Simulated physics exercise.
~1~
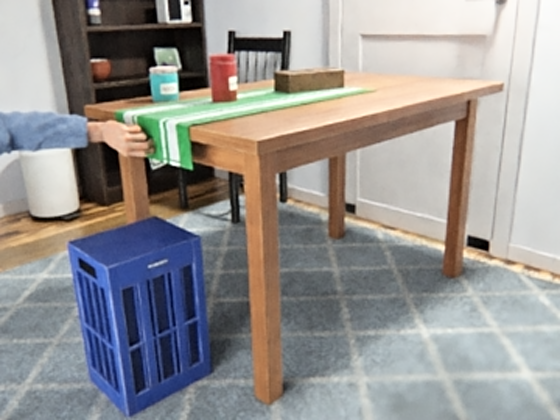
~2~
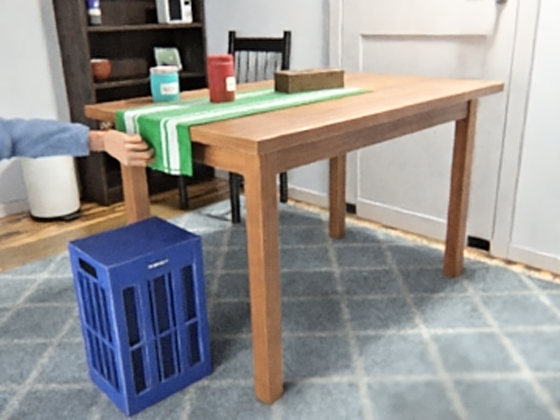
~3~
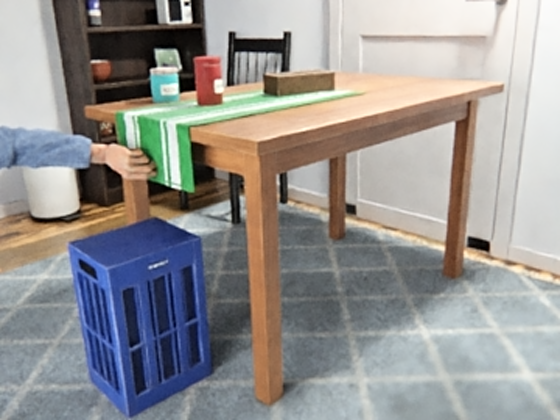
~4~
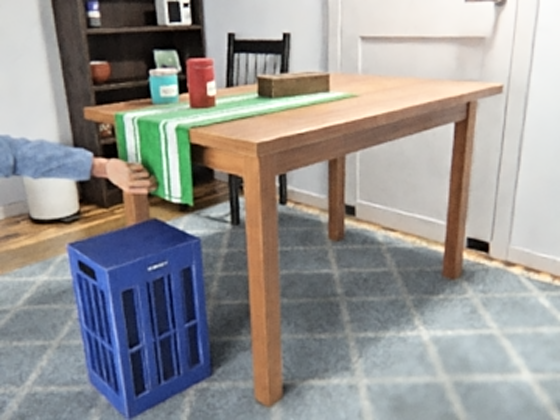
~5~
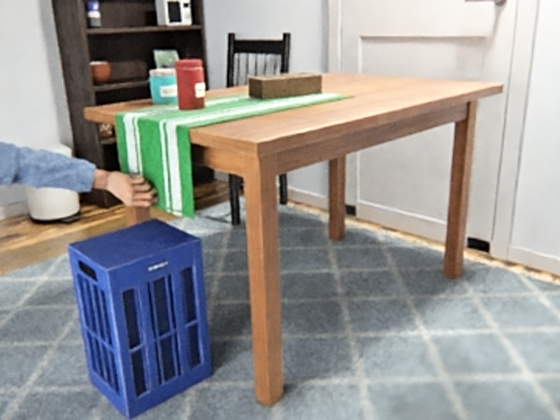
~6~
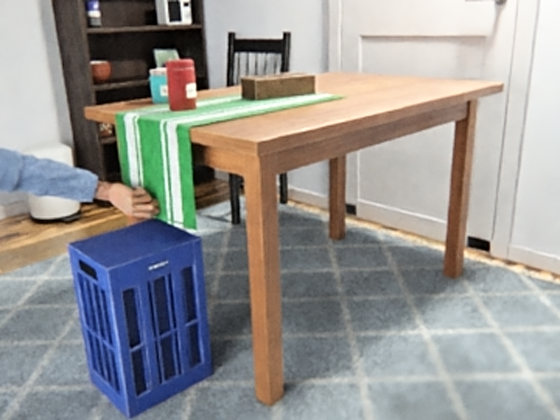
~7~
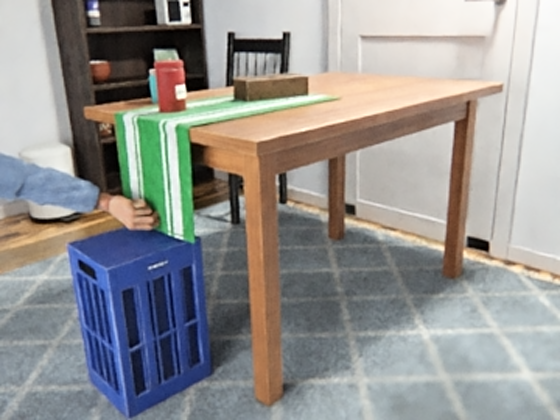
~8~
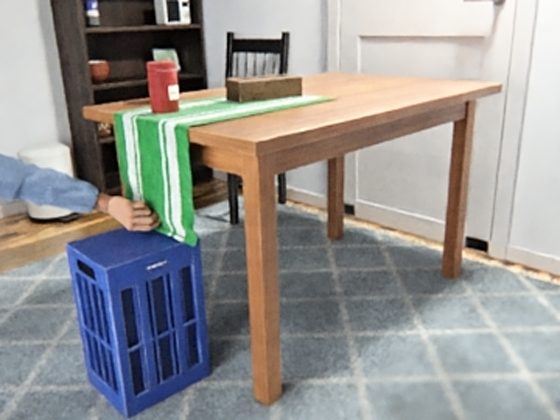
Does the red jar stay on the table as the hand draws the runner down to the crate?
Yes, the red jar slides left with the runner but is still standing upright on the table at the end.
At a wooden table, a hand drew the end of a green striped runner down onto a blue crate, carrying a red jar and a brick left. The red jar stayed upright on the table, finally blocking the turquoise jar from view.
